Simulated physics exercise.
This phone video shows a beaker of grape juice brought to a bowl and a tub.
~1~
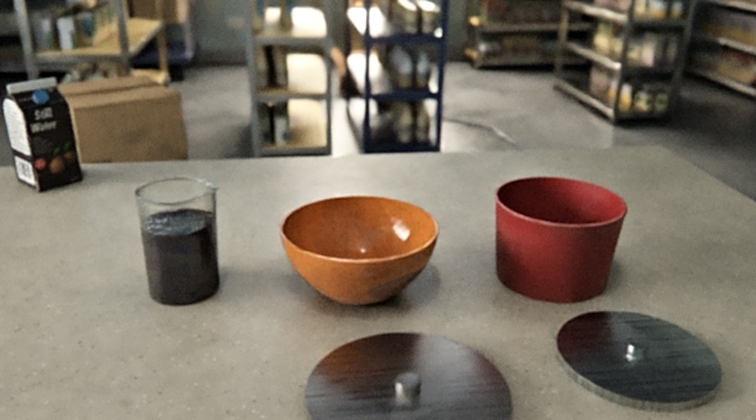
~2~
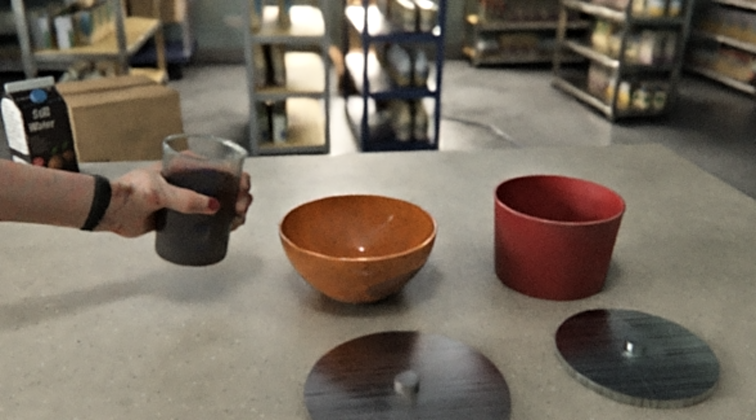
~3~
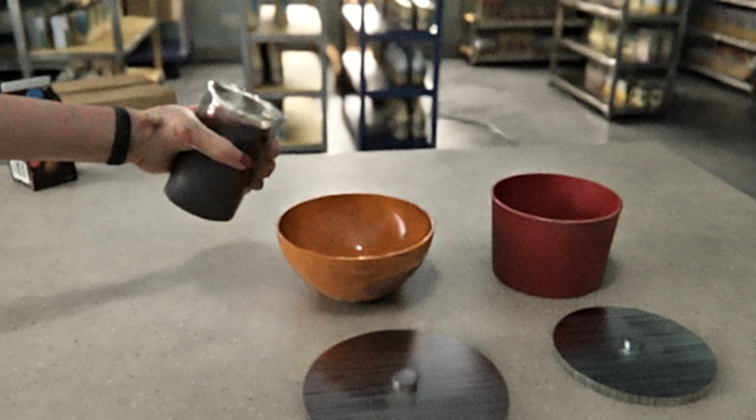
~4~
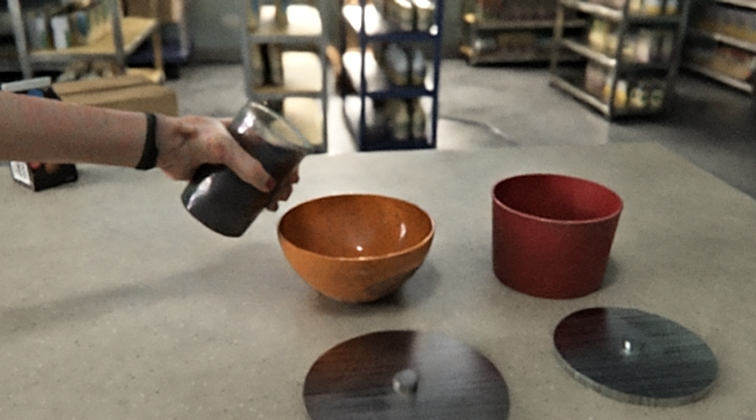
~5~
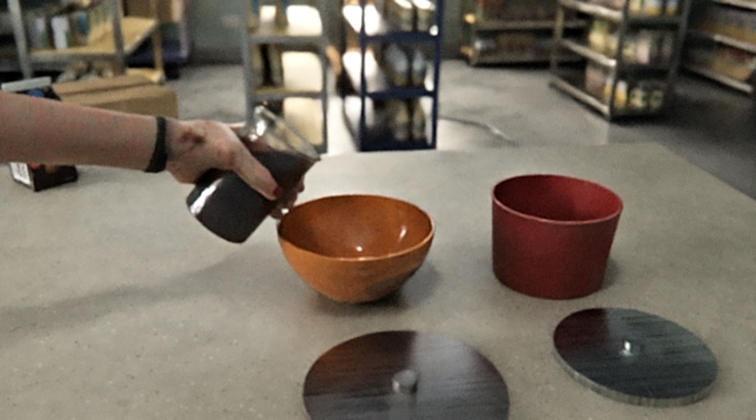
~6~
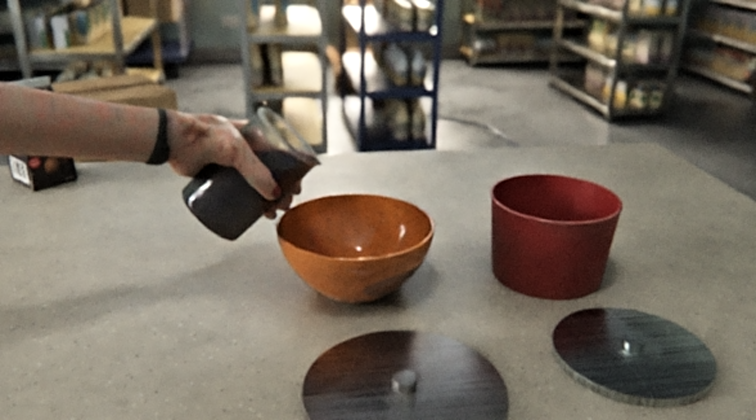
A hand lifts a beaker of dark liquid and tilts it right beside an orange bowl.
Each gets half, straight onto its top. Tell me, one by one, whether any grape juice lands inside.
The bowl won't turn it away. The tub won't turn it away.
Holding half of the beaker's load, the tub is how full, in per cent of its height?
Looks like roughly 15 percent to me.
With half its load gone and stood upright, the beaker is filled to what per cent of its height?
Roughly 35 in a hundred, by my reckoning.
Next, the grape juice goes into the bowl.
After that, the grape juice goes into the tub.
Finally, the bowl has its share inside; the tub has its share inside.
